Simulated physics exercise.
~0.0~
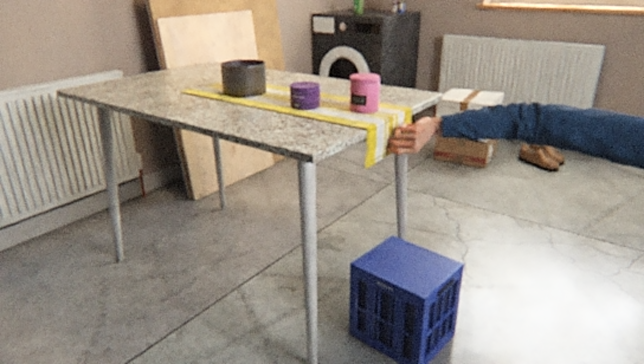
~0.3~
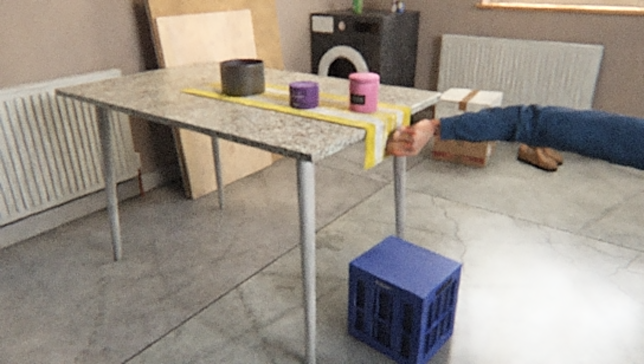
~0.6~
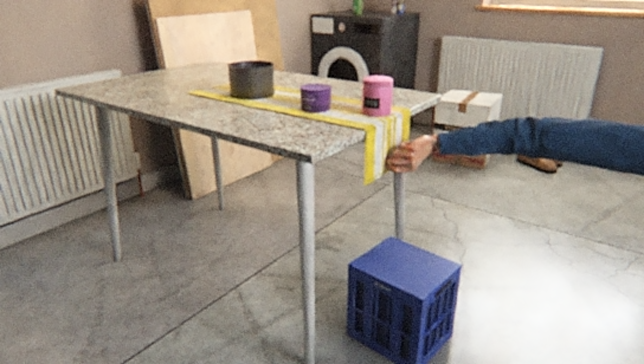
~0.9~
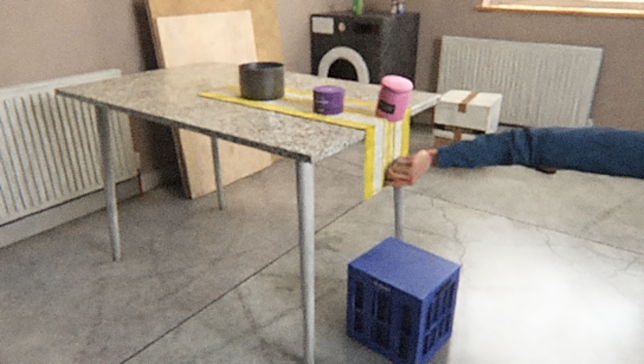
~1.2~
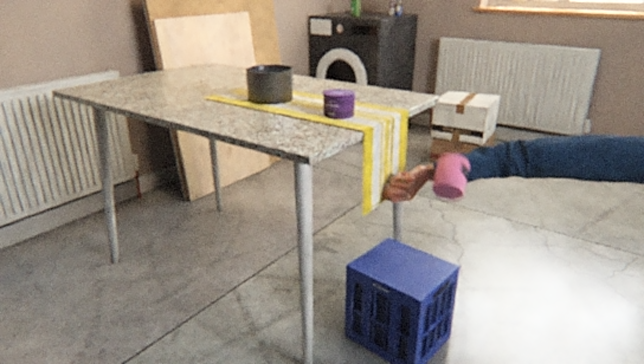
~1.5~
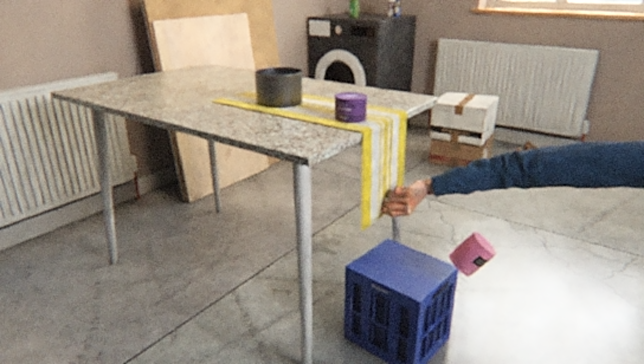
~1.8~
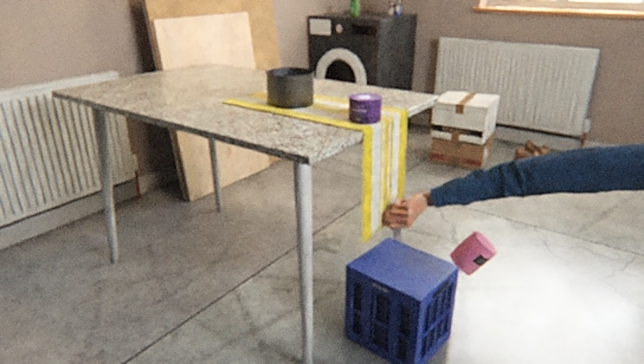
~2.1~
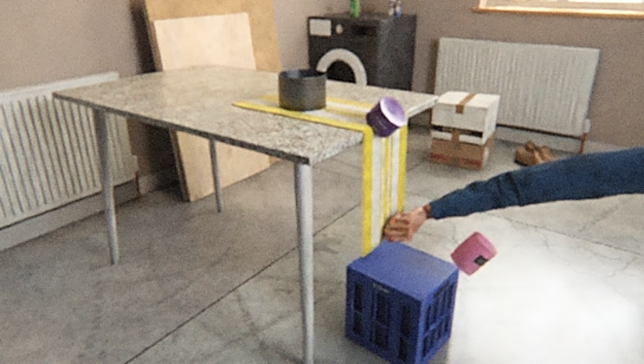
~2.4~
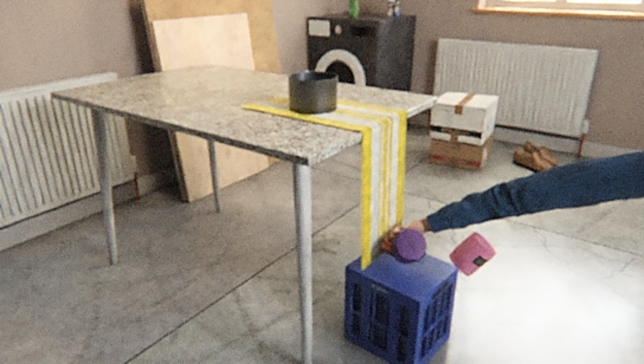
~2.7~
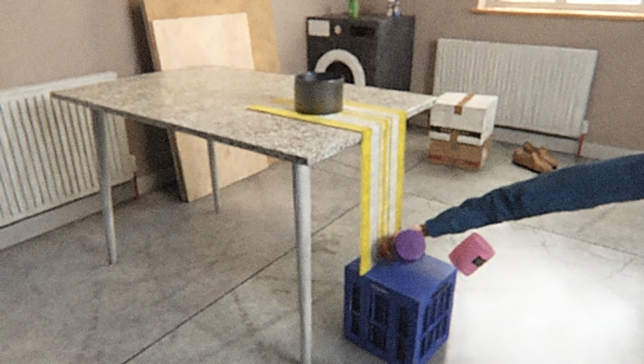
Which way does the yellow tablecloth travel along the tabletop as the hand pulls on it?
The yellow tablecloth slides to the right along the tabletop, toward the end where the hand is pulling it down.
A yellow tablecloth, gripped at its hanging end by a hand in a blue sleeve, is drawn down over the end of a speckled table, carrying a dark pot, a purple tub and a pink jar along with it. The pink jar tips at the edge and drops past the hand, coming down beside the blue crate on the floor. The hem keeps sinking, and the purple tub tilts over the edge and falls too. At the end the hem reaches the crate, the tub and jar are down below, and the pot still stands on the table.
